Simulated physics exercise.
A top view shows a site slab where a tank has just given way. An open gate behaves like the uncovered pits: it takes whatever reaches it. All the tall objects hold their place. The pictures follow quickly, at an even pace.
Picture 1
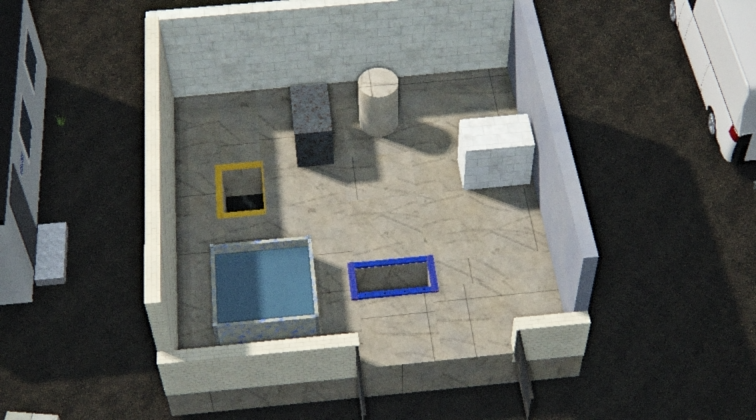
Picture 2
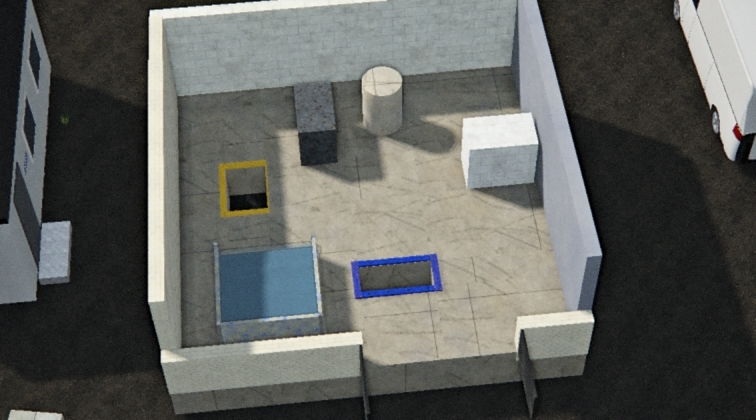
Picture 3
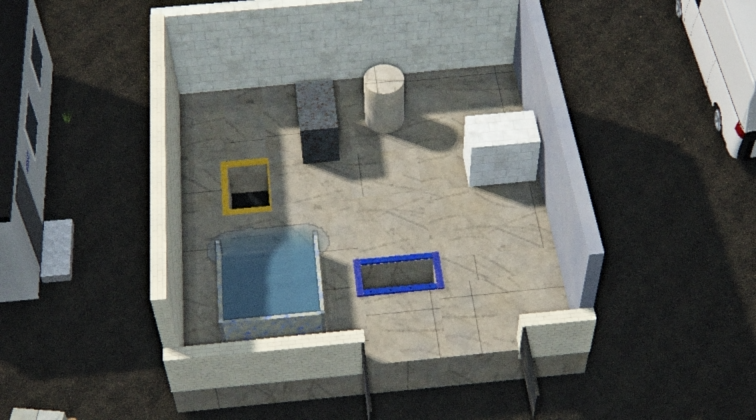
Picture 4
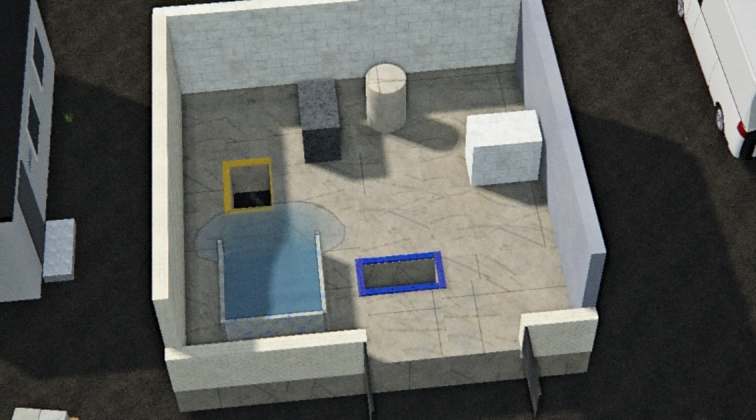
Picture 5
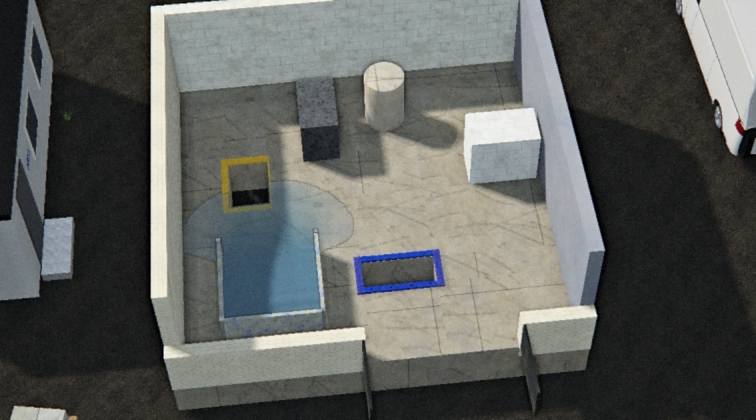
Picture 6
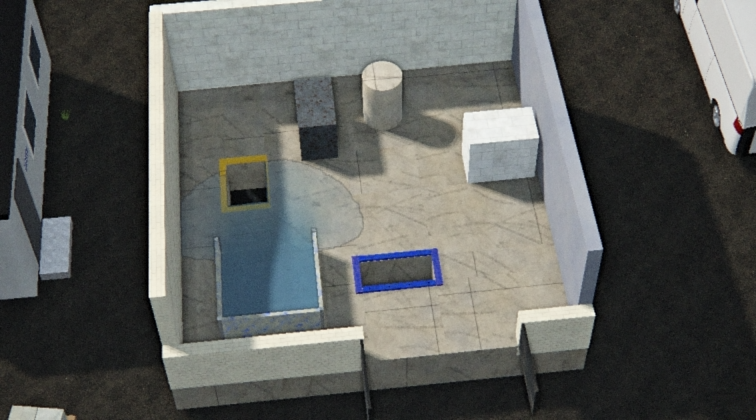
On a walled site slab seen from above, a tank of still blue water sits near a yellow-edged pit and a blue-edged pit. The tank's far side opens and water pours out across the floor, spreading in a widening rounded sheet that reaches around the yellow-edged pit while the tall objects stay put.
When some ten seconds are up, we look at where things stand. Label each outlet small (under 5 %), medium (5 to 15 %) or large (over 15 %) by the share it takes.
Labels: Gate: Small, blue pit: Small, yellow pit: Large.
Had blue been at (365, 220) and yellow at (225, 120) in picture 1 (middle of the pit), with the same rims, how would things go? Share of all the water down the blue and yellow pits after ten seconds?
The blue pit takes around 2 percent, while the yellow pit takes around 60 percent.
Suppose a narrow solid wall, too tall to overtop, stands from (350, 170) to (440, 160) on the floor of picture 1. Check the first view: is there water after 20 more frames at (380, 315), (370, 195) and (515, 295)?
Result, listed order: Spot 1 kept clear of the flood, spot 2 reached by the flood, spot 3 kept clear of the flood.
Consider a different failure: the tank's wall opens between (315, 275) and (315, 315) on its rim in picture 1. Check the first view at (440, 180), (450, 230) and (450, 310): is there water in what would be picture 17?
Note, points one to three: Unreached / unreached / reached and soaked.
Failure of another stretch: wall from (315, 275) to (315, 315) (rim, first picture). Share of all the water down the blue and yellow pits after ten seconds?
Shares: Blue at 10 percent, yellow at 2 percent.
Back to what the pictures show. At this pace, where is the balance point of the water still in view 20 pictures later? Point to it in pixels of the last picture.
It's close to (278, 183).
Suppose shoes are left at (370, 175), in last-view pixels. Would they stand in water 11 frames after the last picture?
That spot will be soaked.
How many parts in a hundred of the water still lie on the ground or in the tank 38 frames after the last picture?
About 62 %.
A moment on, water covers 25 % of the floor; the gate 0 %, the blue pit 0 %, the yellow pit 12 %.
Next, water covers 30 % of the floor; the gate 0 %, the blue pit 0 %, the yellow pit 22 %.
Then, water covers 45 % of the floor; the gate 0 %, the blue pit 0 %, the yellow pit 29 %.
Later, water covers 55 % of the floor; the gate 0 %, the blue pit 0 %, the yellow pit 38 %.
In the end, water covers 65 % of the floor; the gate 0 %, the blue pit 0 %, the yellow pit 50 %.
